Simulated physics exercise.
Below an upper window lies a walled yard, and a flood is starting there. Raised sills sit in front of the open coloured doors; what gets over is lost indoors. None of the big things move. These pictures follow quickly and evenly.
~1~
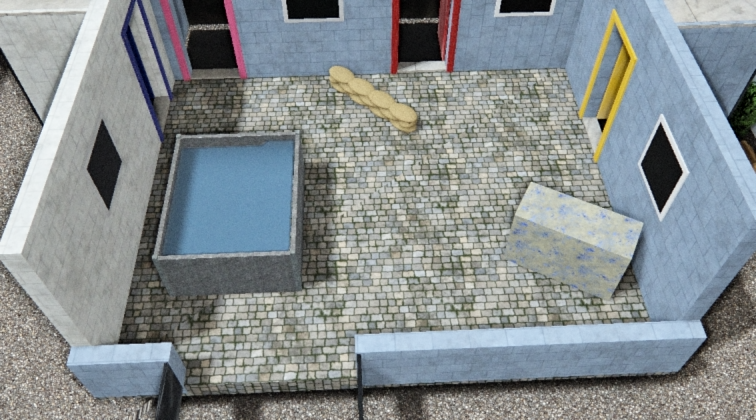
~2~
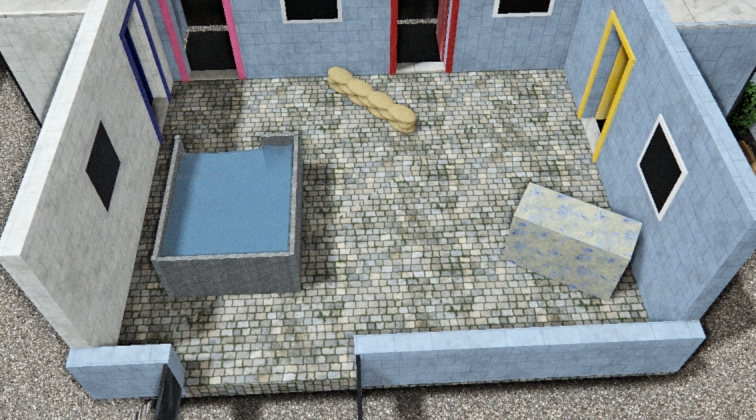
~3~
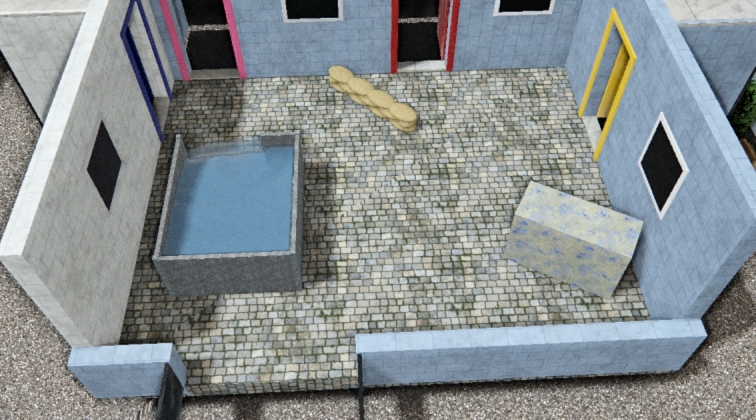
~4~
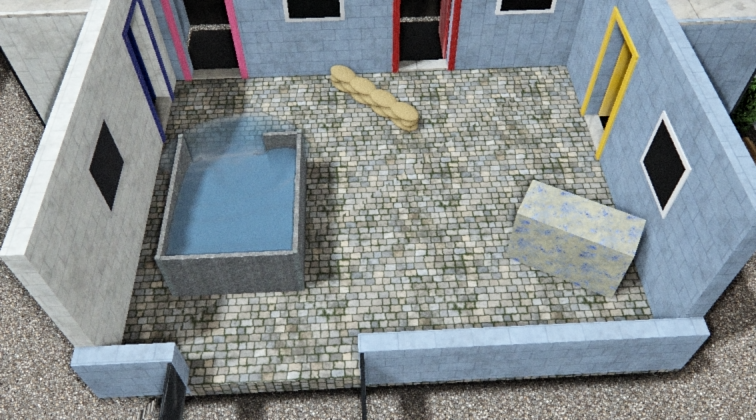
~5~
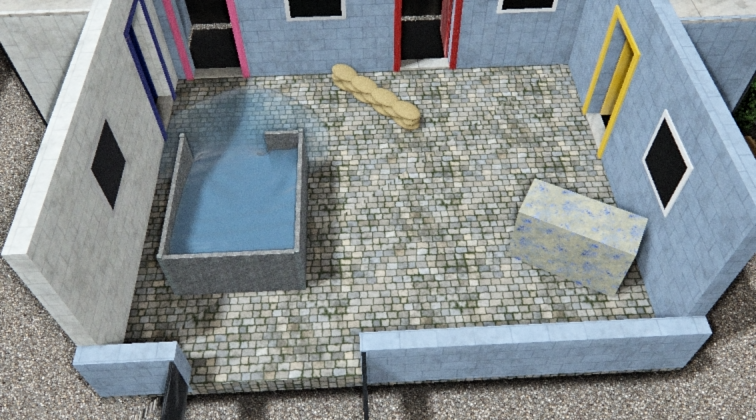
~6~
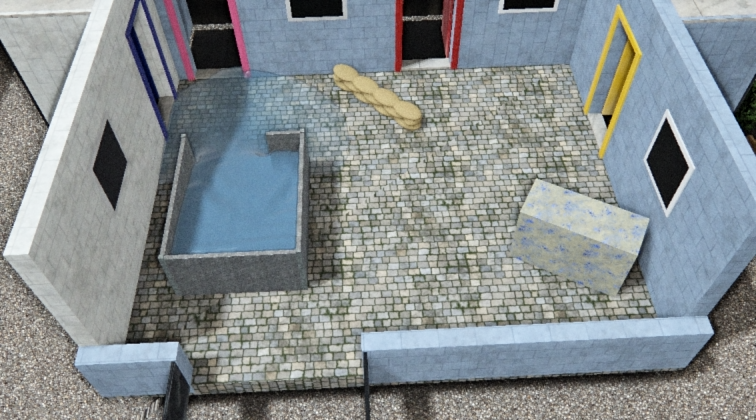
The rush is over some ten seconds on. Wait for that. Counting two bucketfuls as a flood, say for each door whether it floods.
Door by door: Pink door - flooded; blue door - flooded; yellow door - not flooded; red door - not flooded.
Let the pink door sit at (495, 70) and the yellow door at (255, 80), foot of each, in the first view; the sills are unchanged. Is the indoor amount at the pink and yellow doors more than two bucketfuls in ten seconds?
The pink door comes up short, and the yellow door gets past the limit as well.
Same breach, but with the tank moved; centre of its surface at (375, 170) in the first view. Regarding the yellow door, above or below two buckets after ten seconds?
Log: Yellow door breaks the limit.
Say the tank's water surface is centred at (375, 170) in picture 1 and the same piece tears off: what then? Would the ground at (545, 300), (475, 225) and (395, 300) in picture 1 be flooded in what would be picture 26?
In order: Untouched, untouched, untouched.
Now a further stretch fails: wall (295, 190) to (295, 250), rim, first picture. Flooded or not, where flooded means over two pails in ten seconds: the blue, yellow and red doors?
The blue door falls short, the yellow door tops the limit, the red door tops the limit.
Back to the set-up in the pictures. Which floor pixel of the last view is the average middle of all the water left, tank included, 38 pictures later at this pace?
Close to (315, 176).
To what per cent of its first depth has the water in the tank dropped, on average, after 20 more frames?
My reading is roughly 28 in a hundred.
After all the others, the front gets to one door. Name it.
The yellow-painted one.
A moment on, water covers 20 % of the floor; the pink door far over two buckets in, the blue door under two buckets in, the yellow door not reached, the red door not reached.
Next, water covers 30 % of the floor; the pink door far over two buckets in, the blue door over two buckets in, the yellow door not reached, the red door wet at the sill, nothing in.
Then, water covers 45 % of the floor; the pink door far over two buckets in, the blue door far over two buckets in, the yellow door not reached, the red door wet at the sill, nothing in.
Later, water covers 75 % of the floor; the pink door far over two buckets in, the blue door far over two buckets in, the yellow door wet at the sill, nothing in, the red door wet at the sill, nothing in.
In the end, water covers 90 % of the floor; the pink door far over two buckets in, the blue door far over two buckets in, the yellow door wet at the sill, nothing in, the red door wet at the sill, nothing in.
